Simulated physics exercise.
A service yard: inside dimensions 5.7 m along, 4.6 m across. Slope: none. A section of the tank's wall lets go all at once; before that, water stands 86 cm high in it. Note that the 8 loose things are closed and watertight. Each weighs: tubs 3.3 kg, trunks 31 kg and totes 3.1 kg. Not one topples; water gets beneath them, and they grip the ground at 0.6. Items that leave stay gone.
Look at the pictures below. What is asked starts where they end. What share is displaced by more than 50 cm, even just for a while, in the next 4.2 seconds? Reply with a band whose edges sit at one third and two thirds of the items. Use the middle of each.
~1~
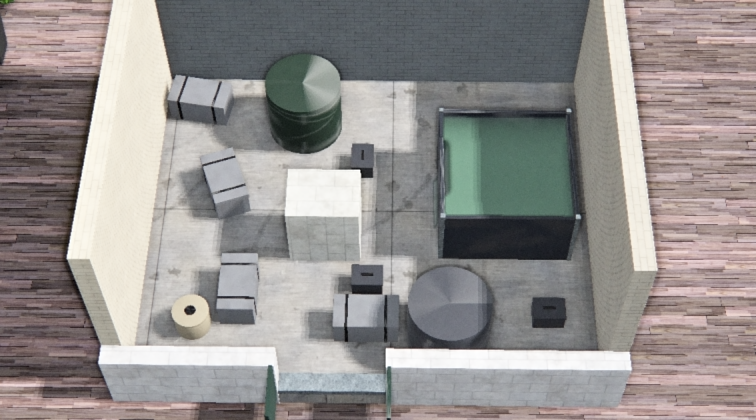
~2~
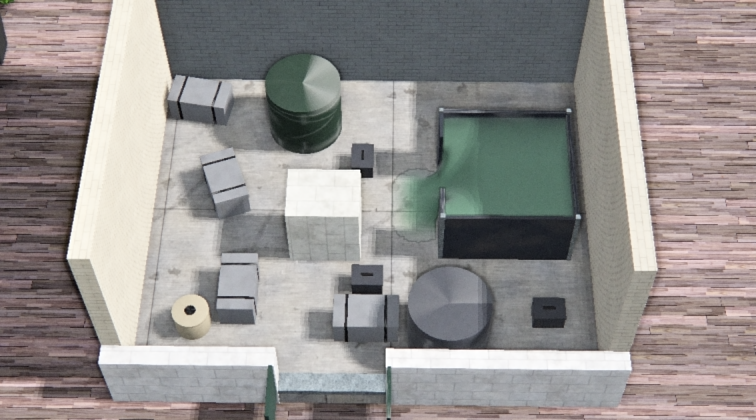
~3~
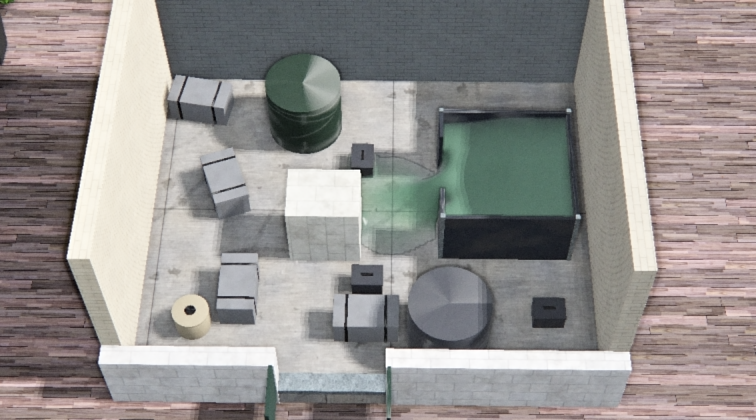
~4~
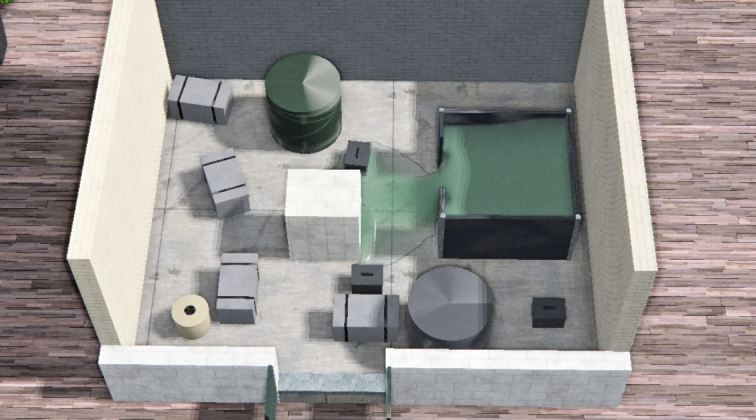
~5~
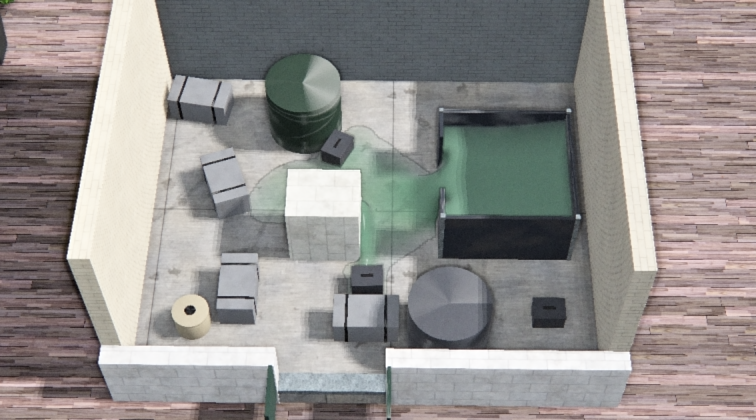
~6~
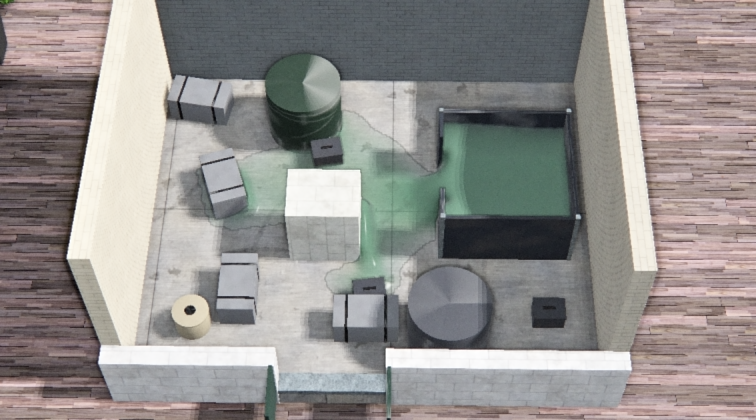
Band: Two thirds or above.
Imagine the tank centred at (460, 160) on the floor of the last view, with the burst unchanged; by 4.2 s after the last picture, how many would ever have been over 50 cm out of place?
Then 5.
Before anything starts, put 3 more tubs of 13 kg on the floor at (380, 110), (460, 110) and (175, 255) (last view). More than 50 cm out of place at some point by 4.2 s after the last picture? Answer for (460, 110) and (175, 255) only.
Taking them in turn, the first is below the mark and the second above the mark.
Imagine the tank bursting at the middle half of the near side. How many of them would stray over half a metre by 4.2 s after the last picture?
So the tally would be 5.
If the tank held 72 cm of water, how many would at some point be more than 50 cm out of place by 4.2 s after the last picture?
Then it comes to 6.
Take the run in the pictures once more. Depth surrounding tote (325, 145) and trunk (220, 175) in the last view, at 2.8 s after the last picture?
Depths: Near 7 cm, then near 9 cm.
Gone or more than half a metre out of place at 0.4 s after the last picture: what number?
2.
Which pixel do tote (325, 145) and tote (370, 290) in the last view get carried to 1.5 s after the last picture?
Somewhere around (198, 187) and (328, 337).
Then, 0.4 s after the last picture 2 of 8 are over 50 cm from their spots; 2 afloat.
Then, 1.5 s after the last picture 4 of 8 are over 50 cm from their spots; 3 afloat.
Then, 2.8 s after the last picture 6 of 8 are over 50 cm from their spots; 5 afloat.
Then, 4.2 s after the last picture 5 of 8 are over 50 cm from their spots, and 6 have been at some point; 5 afloat.
